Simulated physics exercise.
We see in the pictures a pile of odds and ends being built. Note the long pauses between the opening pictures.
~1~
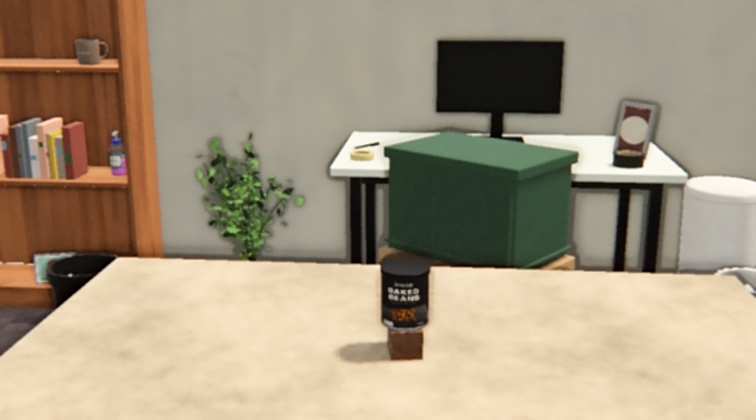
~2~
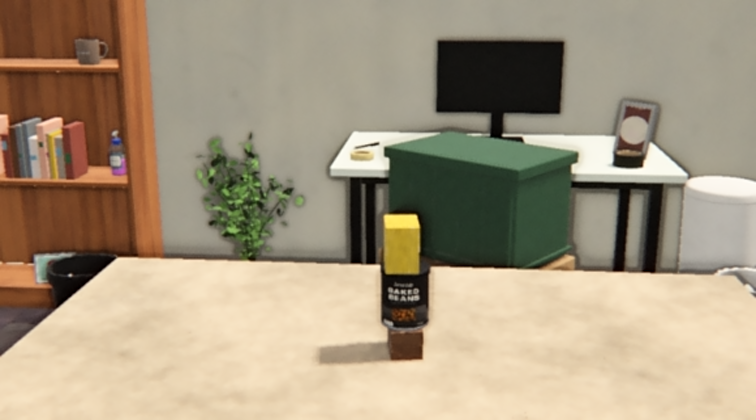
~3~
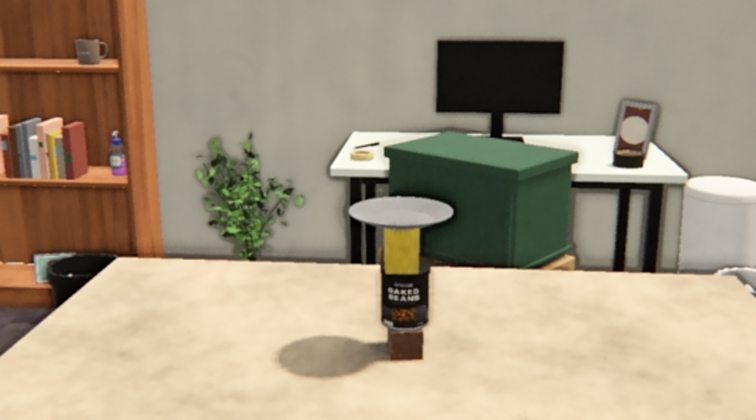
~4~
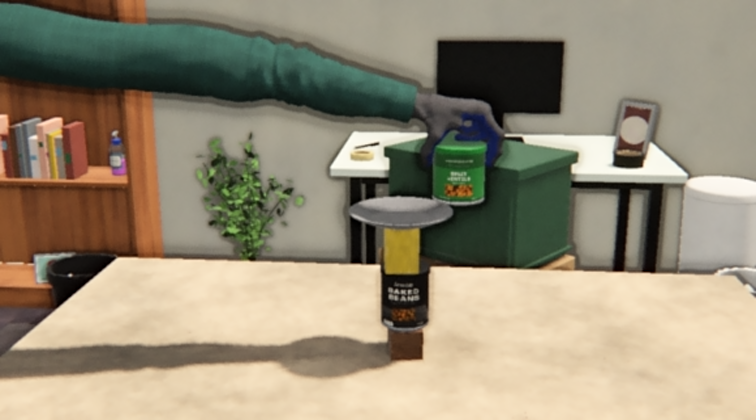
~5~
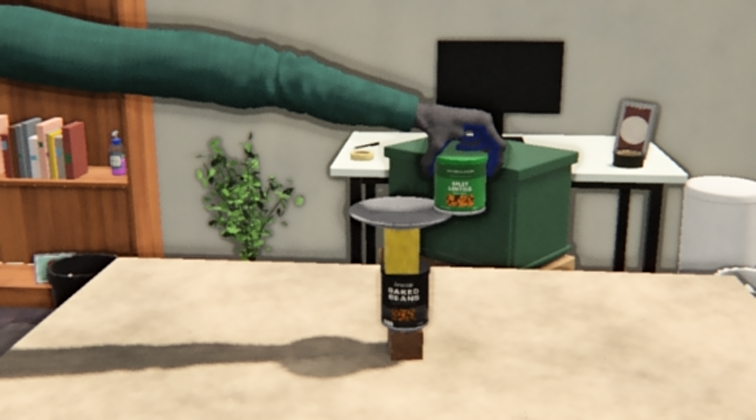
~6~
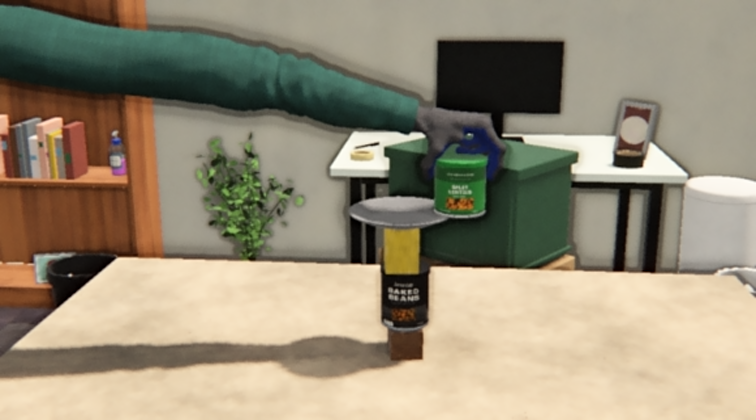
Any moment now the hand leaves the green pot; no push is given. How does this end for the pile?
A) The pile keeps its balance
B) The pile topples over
(B) The pile topples over.
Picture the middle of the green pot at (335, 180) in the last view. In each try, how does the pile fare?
Topples.
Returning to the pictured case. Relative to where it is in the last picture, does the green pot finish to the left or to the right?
It heads rightwards.
Then, 0.30 s later than the last frame, green pot now fallen.
Then, 0.40 s later than the last frame, things are still on the move.
Then, 0.50 s later than the last frame, as before.
Then, 1.40 s later than the last frame, nothing new.
When it is over, fallen, green pot; the other 4 as before. End places, in pixels of the last picture, green pot near (486, 334). The pile gives way.
